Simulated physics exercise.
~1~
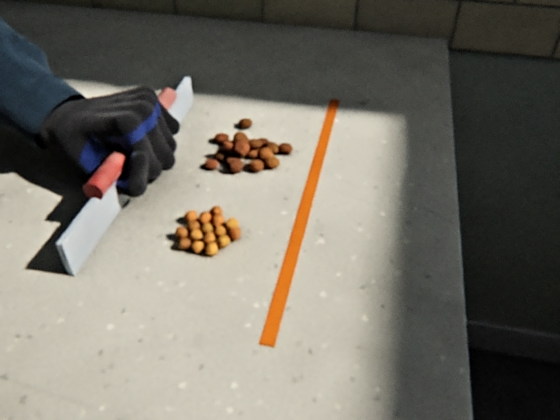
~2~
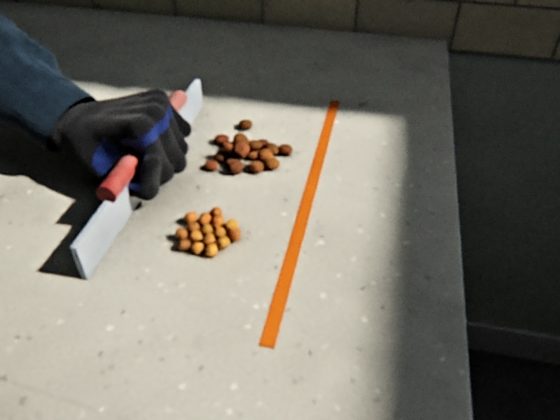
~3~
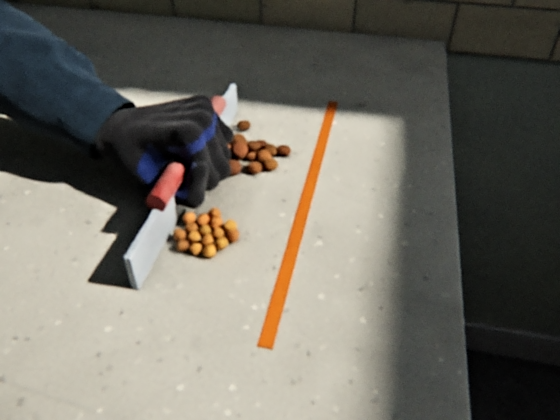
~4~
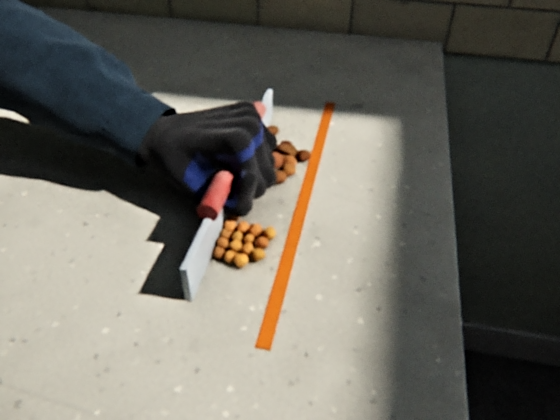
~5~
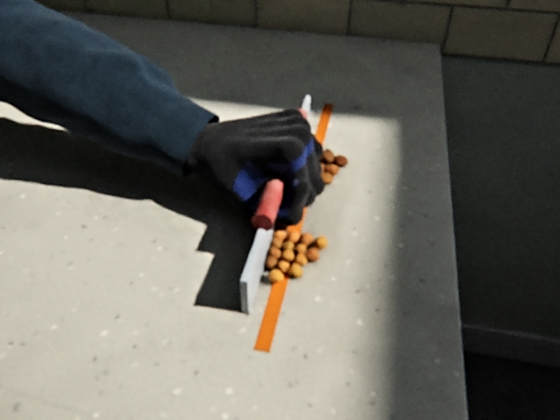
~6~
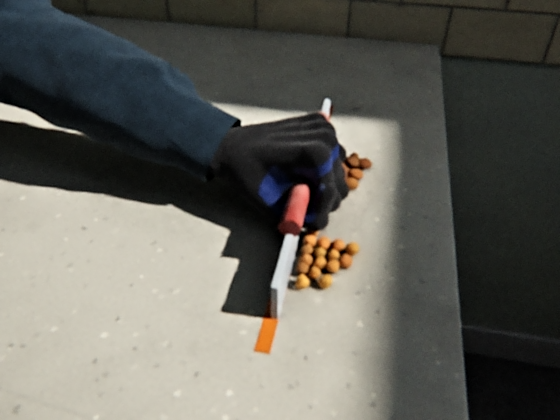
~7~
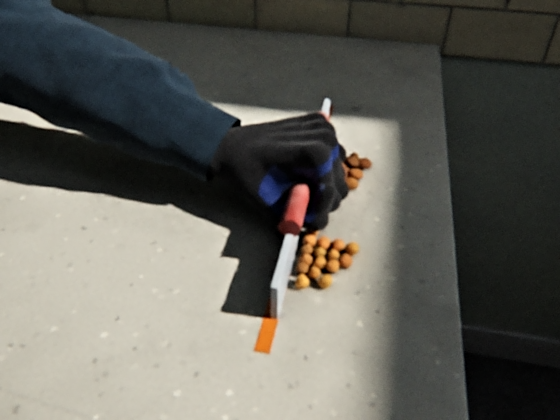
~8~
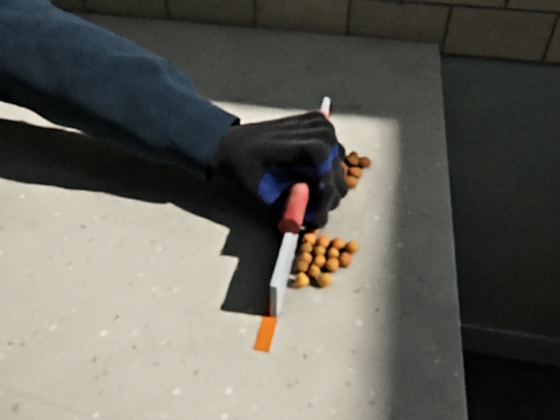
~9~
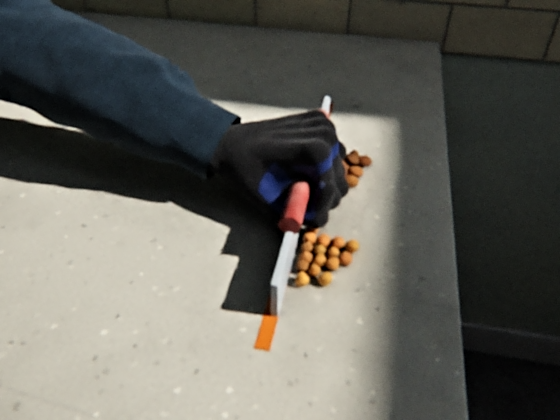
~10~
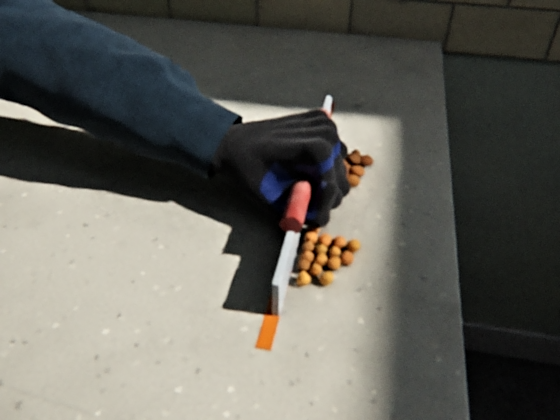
A gloved hand swept a scraper rightward across a speckled tabletop, pushing a pile of dark brown nuts and a pile of lighter round ones over an orange strip, then stopped at the strip and held still, with both piles still on the table.
